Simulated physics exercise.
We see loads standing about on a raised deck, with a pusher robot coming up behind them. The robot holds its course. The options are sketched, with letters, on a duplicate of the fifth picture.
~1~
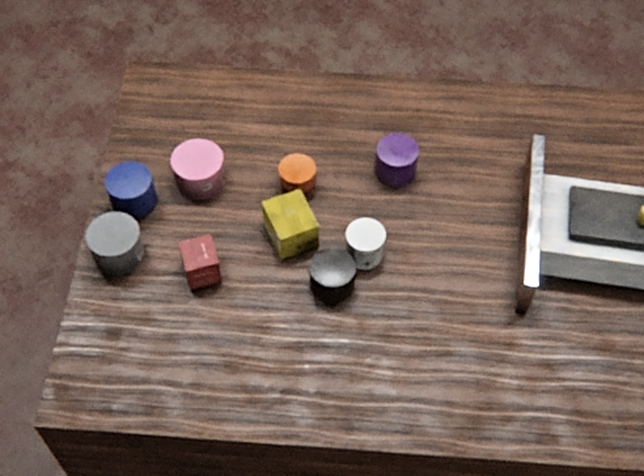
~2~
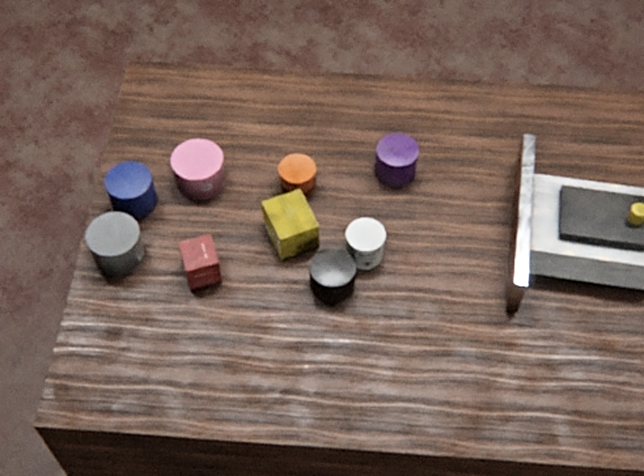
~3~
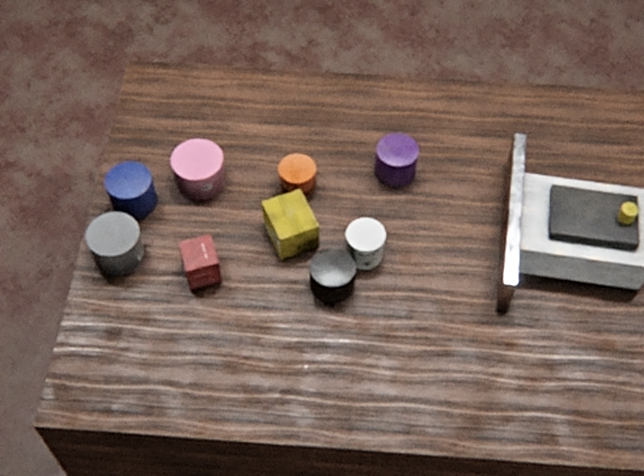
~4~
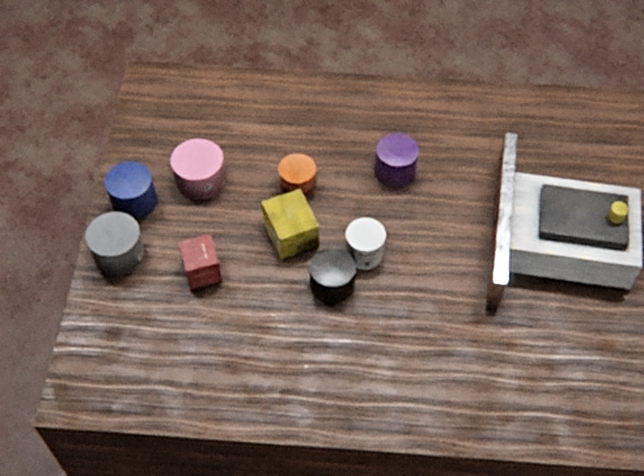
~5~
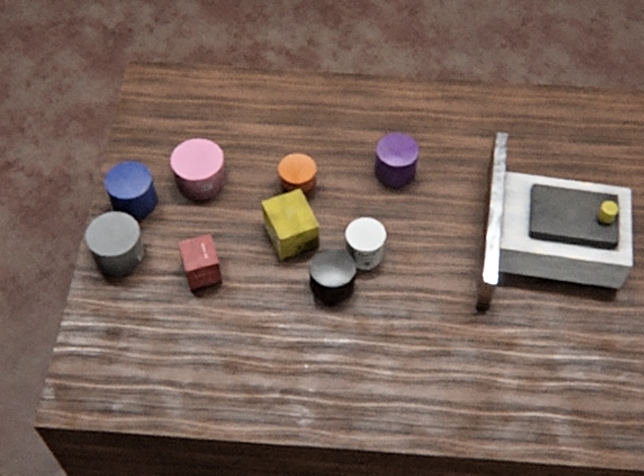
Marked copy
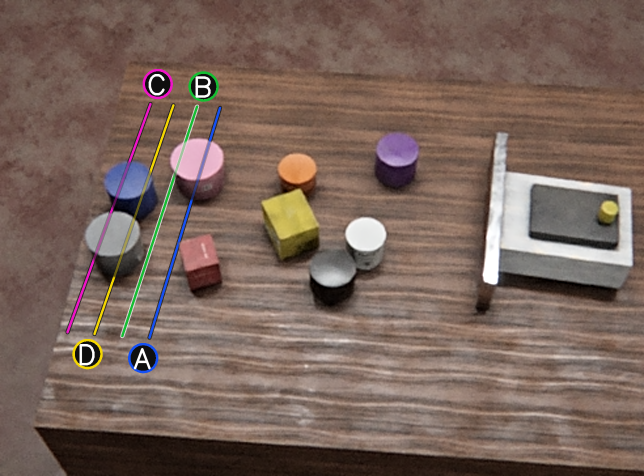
In the video, blue, pink, grey, orange, purple, white and black cylinders stand with a red box and a yellow block on a wooden surface, motionless, while a flat-fronted pusher robot moves slowly left from the right side.
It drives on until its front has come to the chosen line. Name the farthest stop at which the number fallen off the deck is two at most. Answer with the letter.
No farther than B.
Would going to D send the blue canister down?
Yes.
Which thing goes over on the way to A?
The grey pail goes over.
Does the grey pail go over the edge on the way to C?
Yes.
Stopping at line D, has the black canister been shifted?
By then, yes.
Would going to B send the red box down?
No.
On the marked copy, A at (188, 213); B at (163, 211); C at (113, 208); D at (137, 210).
Following B. Soon after the start, robot (445, 206); purple canister (356, 156); white pail (343, 240).
Later, robot (324, 198); red box (176, 258); purple canister (248, 139).
In the end, robot (229, 193); grey pail over the edge; blue canister (91, 190); one fallen.
As for the rest, A is within the limit but short; C drops seven; D drops four.
